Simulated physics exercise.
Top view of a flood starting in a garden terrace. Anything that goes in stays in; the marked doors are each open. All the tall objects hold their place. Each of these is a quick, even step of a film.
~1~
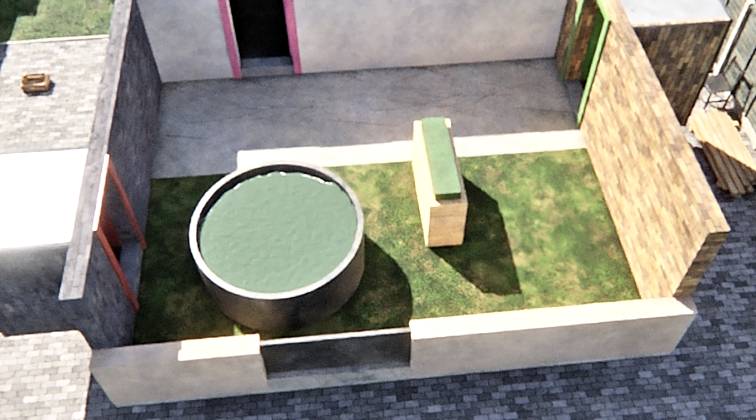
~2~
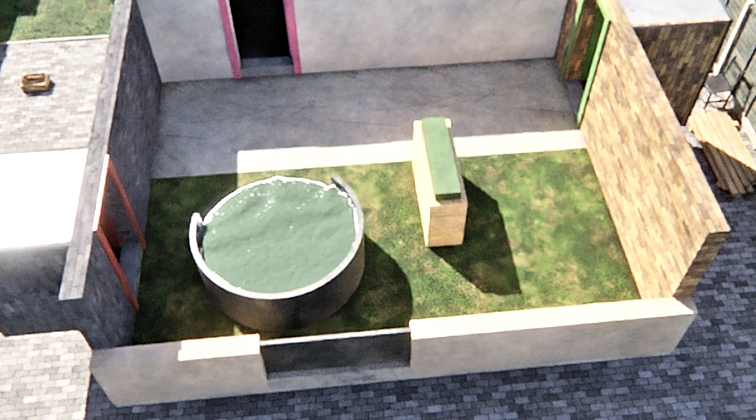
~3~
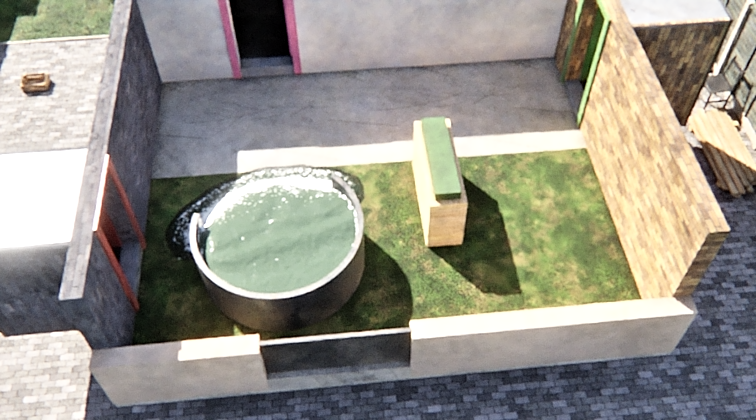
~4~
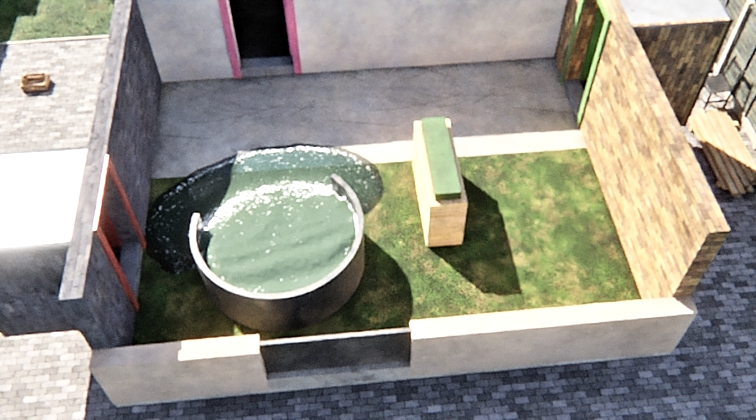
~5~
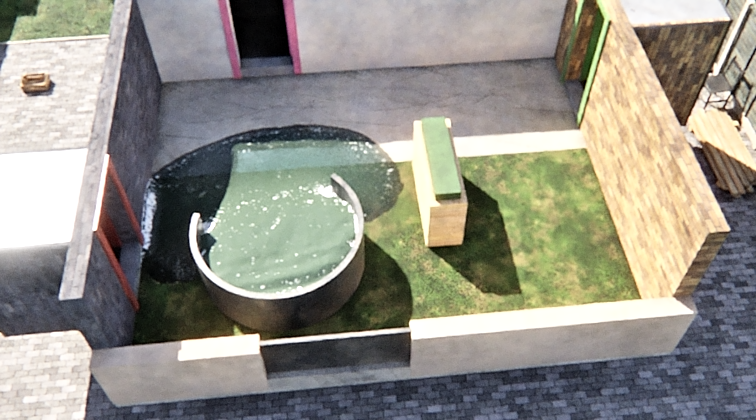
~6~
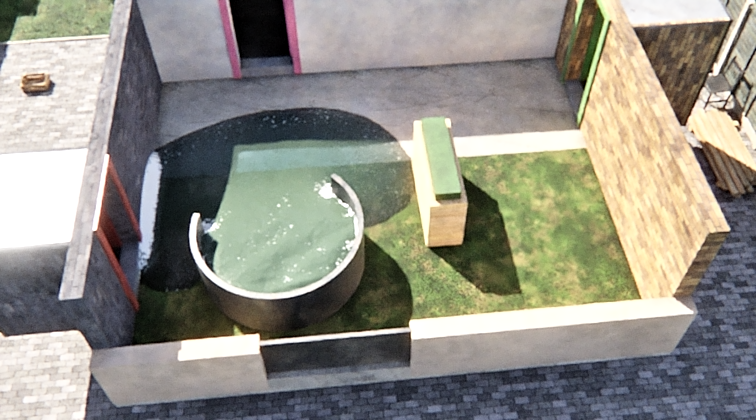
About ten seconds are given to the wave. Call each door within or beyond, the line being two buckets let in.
Green door - beyond; red door - within; pink door - beyond.
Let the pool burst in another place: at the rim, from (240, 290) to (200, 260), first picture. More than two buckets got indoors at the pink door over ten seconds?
The pink door falls short.
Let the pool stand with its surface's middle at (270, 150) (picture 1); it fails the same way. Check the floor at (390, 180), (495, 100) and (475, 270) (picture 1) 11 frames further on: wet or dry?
Taking them in the order asked: Spared, then inundated, then spared.
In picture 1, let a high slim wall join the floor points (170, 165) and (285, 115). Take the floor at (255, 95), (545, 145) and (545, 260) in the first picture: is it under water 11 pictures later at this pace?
Reading the points as listed, I get deluged, then left untouched, then left untouched.
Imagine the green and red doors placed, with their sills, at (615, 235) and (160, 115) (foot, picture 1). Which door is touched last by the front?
The green door, I'd say.
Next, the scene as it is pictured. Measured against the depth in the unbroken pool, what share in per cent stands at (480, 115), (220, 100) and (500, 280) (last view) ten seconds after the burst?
12, 4, 14 %.
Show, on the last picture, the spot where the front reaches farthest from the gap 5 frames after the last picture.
Somewhere around (433, 84).
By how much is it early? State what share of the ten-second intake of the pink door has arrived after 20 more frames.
I get 95 per cent.
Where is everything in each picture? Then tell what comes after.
The first frame shows still water in the round pool at (278, 228).
In the second frame, water pours out on the round pool's far side and has run to a hidden place.
In the third frame, the front is at (358, 186), out from the gap on the round pool's far side.
In the fourth frame, water pours out on the round pool's far side and has run to (378, 184).
In the fifth frame, the front is at (391, 168), out from the gap on the round pool's far side.
In the sixth frame, water pours out on the round pool's far side and has run to (401, 153).
A moment on, water covers 45 % of the floor; the green door not reached, the red door wet at the sill, nothing in, the pink door wet at the sill, nothing in.
Next, water covers 50 % of the floor; the green door not reached, the red door wet at the sill, nothing in, the pink door over two buckets in.
Then, water covers 65 % of the floor; the green door under two buckets in, the red door wet at the sill, nothing in, the pink door far over two buckets in.
Later, water covers 85 % of the floor; the green door over two buckets in, the red door wet at the sill, nothing in, the pink door far over two buckets in.
In the end, water covers 100 % of the floor; the green door far over two buckets in, the red door wet at the sill, nothing in, the pink door far over two buckets in.
